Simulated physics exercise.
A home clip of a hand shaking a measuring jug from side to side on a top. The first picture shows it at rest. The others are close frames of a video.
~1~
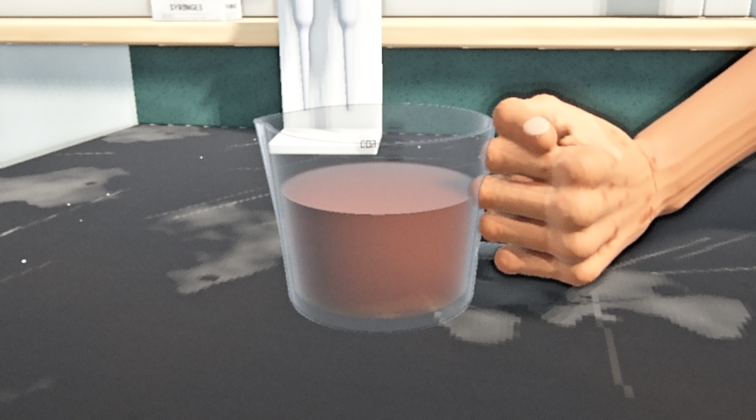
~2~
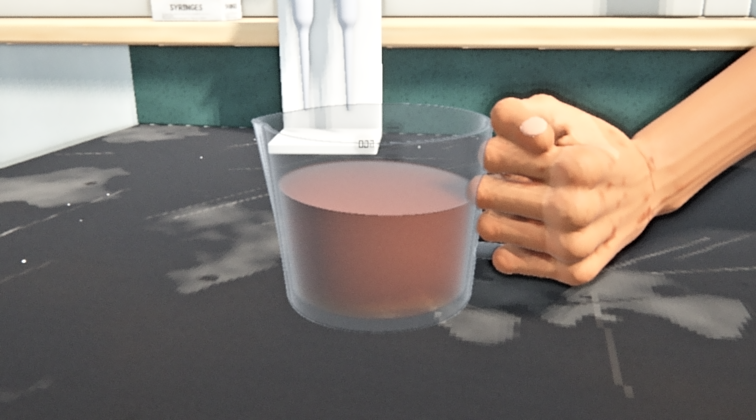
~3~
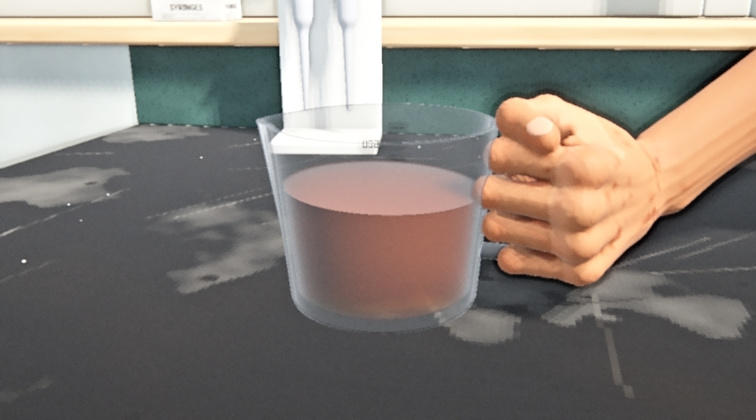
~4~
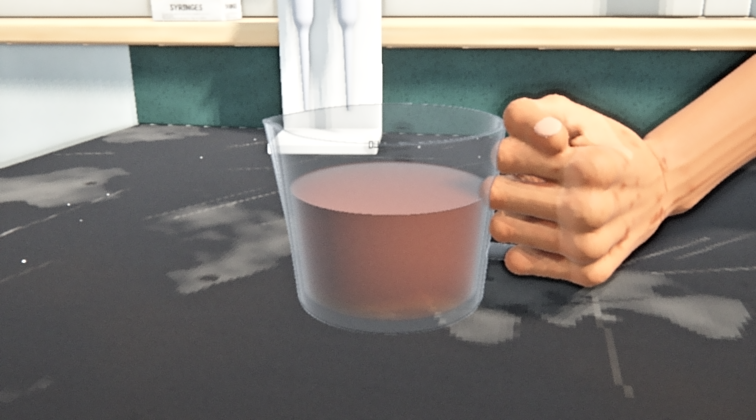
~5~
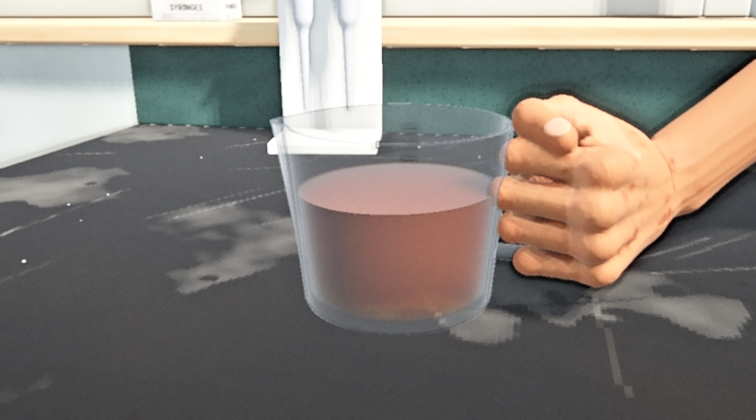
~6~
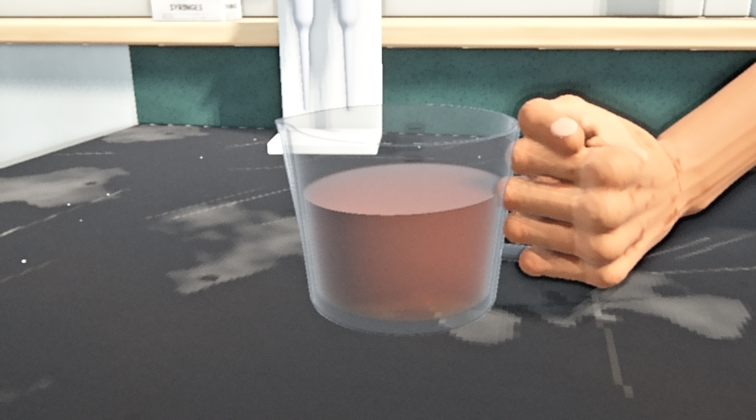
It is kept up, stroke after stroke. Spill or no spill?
The measuring jug holds.
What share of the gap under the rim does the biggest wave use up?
Some 20 per cent.
Next, the highest wave so far stays far below the rim.
Finally, the highest wave so far stays far below the rim; nothing has left it.
